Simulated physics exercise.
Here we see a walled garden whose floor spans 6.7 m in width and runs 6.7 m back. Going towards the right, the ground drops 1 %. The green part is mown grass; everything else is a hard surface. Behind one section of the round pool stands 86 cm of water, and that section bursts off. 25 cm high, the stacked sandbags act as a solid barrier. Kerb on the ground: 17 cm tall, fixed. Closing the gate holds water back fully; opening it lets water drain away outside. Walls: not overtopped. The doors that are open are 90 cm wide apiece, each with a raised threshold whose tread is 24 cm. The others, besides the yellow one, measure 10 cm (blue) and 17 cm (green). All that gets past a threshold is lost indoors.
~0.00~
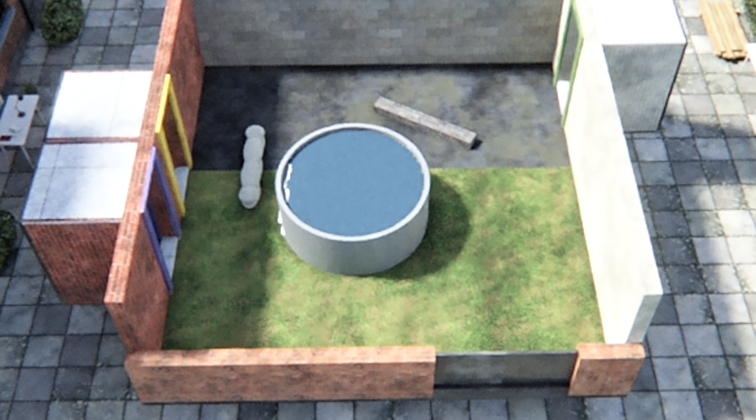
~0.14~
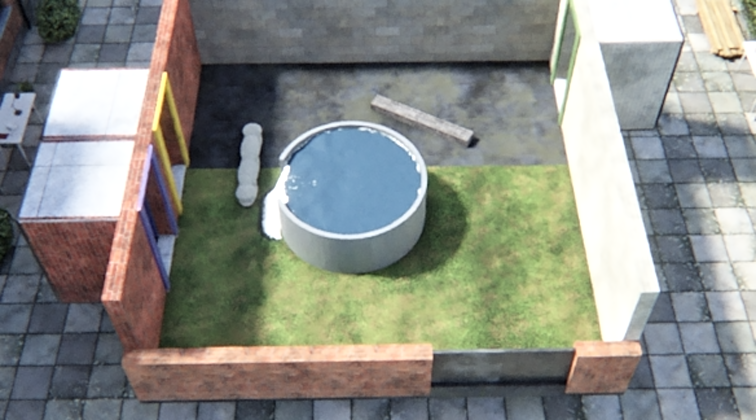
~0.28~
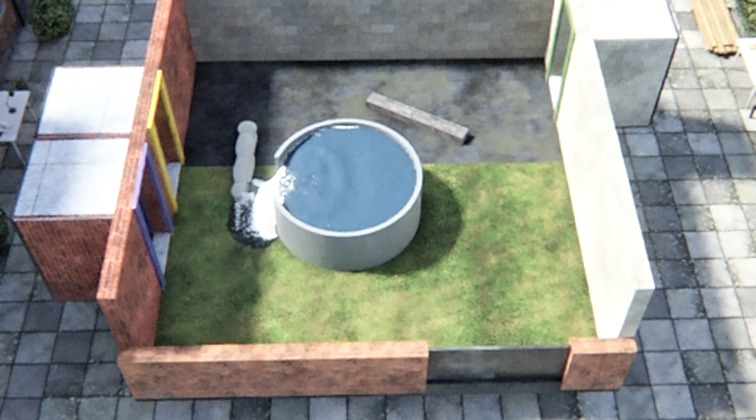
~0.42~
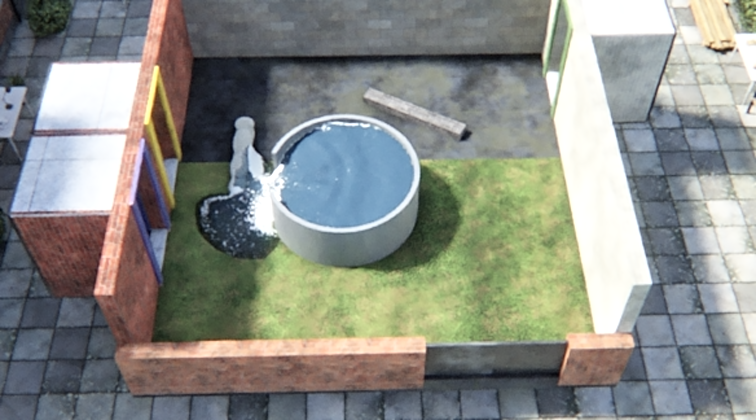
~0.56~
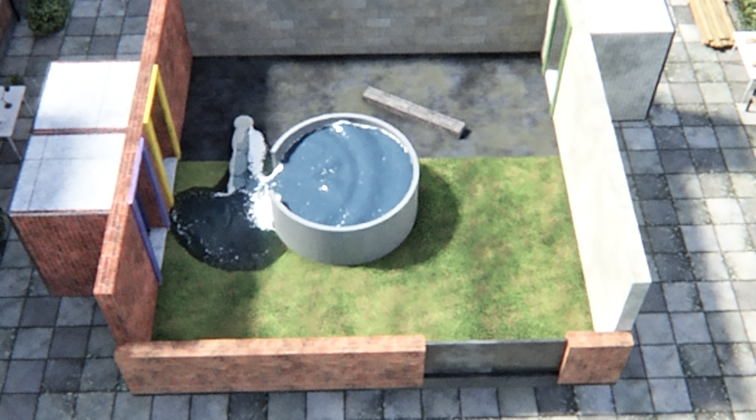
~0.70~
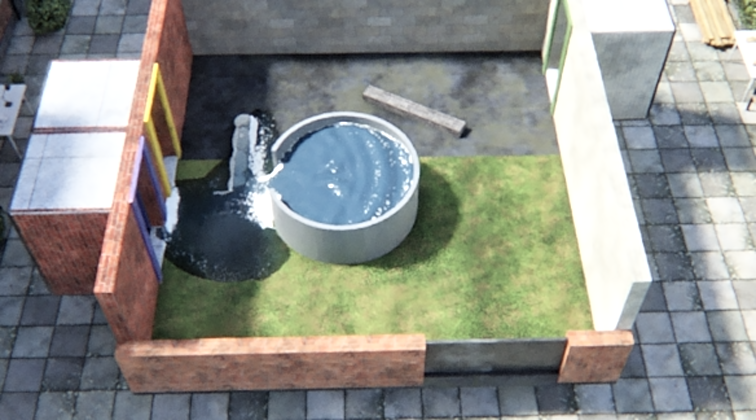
In a walled garden, water burst from the left side of a round pool, splashed around a pale, lumpy object, and spread in a dark puddle over the grass toward the brick wall.
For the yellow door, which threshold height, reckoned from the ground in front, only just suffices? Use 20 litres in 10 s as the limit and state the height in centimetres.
A threshold of roughly 22 cm.
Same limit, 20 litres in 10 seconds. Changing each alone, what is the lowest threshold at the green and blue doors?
Close to 7.0 cm (green) and close to 31 cm (blue).
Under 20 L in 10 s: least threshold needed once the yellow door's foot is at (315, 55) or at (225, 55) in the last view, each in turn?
In turn: Roughly 9.5 cm, roughly 15 cm.
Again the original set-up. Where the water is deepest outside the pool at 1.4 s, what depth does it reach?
About 43 cm.
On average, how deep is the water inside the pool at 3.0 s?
About 45 centimetres on average.
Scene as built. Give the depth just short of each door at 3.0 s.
Blue door 23 cm, green door 0 cm, yellow door 15 cm.
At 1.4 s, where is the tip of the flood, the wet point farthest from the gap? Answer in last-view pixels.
Front tip: Approx. (307, 54) px.
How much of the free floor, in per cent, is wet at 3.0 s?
Some 45 per cent of it.
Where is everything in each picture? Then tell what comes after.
The round pool at (353, 182) is whole and still, 86 cm deep; the yellow door at (175, 150) is dry, in the first frame.
The front is at (263, 202), 0.4 m from the gap at (281, 201); 0.3 m2 of floor is wet, 86 cm left at the back, in the second frame.
The front is at (234, 229), 0.7 m from the gap at (277, 202); 0.7 m2 of floor is wet, 86 cm left at the back, in the third frame.
Water pours out at (274, 199) and has run 1.3 m, to (200, 217); about 9 cm deep outside, 86 cm at the back, in the fourth frame.
The front is at (170, 216), 1.7 m from the gap at (274, 197); 3.1 m2 of floor is wet, 86 cm left at the back, in the fifth frame.
The front is at (165, 250), 1.9 m from the gap at (274, 195); 4.4 m2 of floor is wet, 80 cm left at the back; the yellow door at (163, 139), 1.9 m from the gap, is still 0.1 m from the nearest water, in the sixth frame.
After 1.4 s water covers 25 % of the floor, deepest (43 cm) near (269, 202); 22 cm at the yellow door, 20 litres in over its 8 cm threshold.
After 3.0 s water covers 45 % of the floor, deepest (30 cm) near (269, 202); 15 cm at the yellow door, 116 litres in over its 8 cm threshold.
After 10.0 s water covers 95 % of the floor, deepest (13 cm) near (259, 194); 6 cm at the yellow door, 163 litres in over its 8 cm threshold.
At the yellow door as built, the water arrived by 0.8 s and peaked near 22 cm at 1.6 s.
Run again over the same 10 s with other heights there, 29 litres in over 20 cm, 7 litres over 27 cm. The limit of 20 litres is kept from about 22 cm up.
